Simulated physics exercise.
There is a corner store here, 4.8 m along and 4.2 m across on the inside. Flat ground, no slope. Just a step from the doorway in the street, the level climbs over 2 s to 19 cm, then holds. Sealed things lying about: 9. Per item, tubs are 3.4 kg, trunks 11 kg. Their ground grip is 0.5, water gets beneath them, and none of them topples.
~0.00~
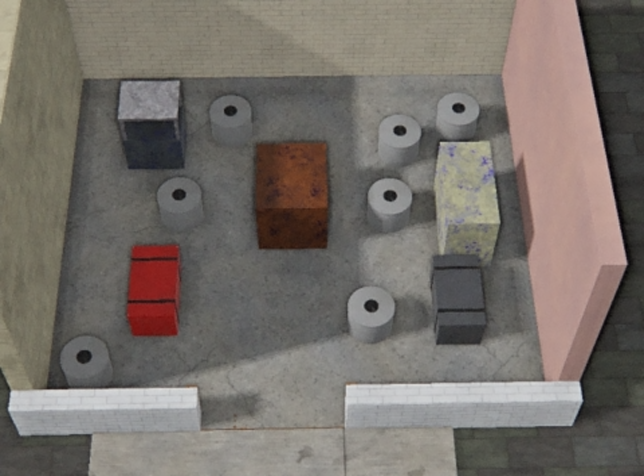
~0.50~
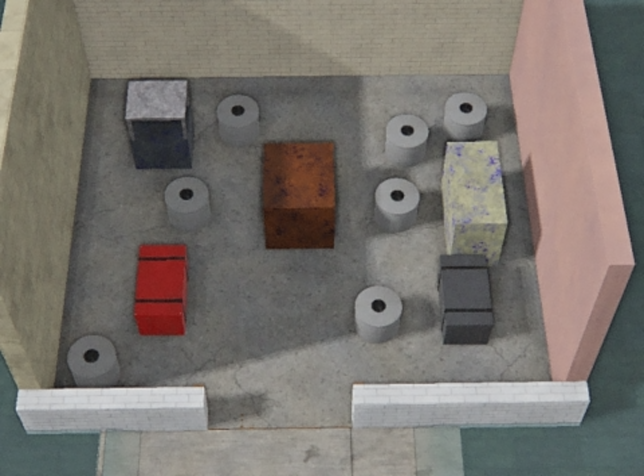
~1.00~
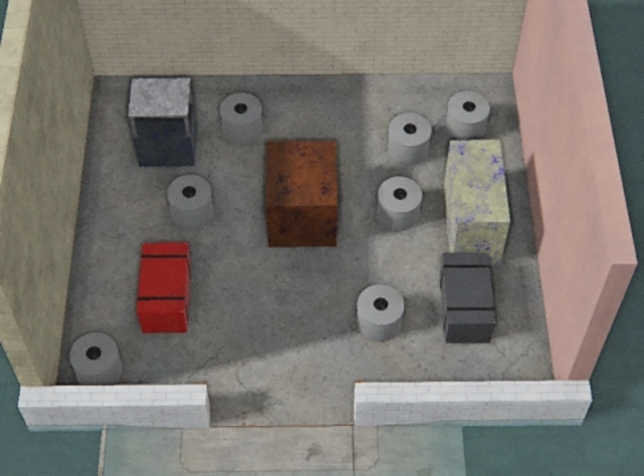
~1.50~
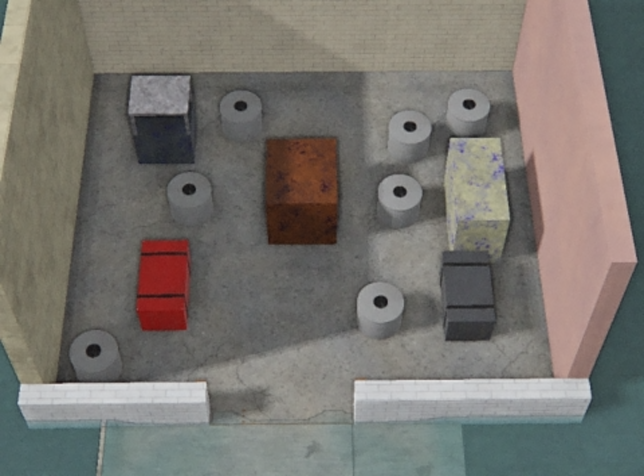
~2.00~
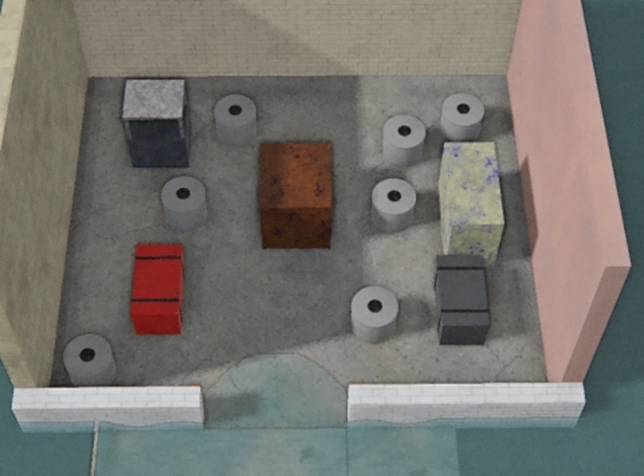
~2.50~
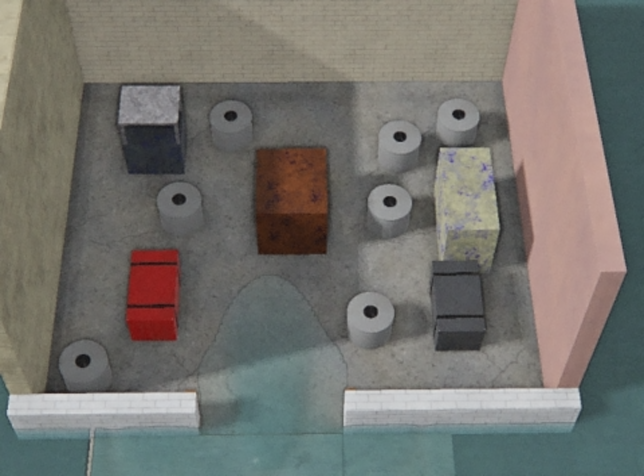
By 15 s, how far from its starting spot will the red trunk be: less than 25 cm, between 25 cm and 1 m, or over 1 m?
The red trunk ends up between 25 cm and 1 m away.
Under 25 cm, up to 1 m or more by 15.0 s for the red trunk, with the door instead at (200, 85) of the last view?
That would leave the red trunk a little displaced.
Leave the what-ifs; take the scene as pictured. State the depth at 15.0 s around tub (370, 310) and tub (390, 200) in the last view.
Close to 8 and 14 centimetres.
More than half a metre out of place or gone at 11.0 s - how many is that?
The number comes to 9.
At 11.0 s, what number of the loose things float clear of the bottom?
At that moment it comes to 9.
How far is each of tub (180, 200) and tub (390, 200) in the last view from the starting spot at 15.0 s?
80 cm, 150 cm.
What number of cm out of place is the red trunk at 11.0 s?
It is about 100 cm out of place by then.
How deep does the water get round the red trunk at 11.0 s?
The depth there is around 7 cm.
After 3.5 s the red trunk is near (146, 284), 0.1 m from its start, aground; 0 afloat.
After 6.8 s the red trunk is near (98, 282), 0.5 m from its start, afloat; 7 afloat.
After 11.0 s the red trunk is near (139, 371), 1.0 m from its start, afloat; 9 afloat.
After 15.0 s the red trunk is near (141, 248), 0.4 m from its start, afloat; 9 afloat.
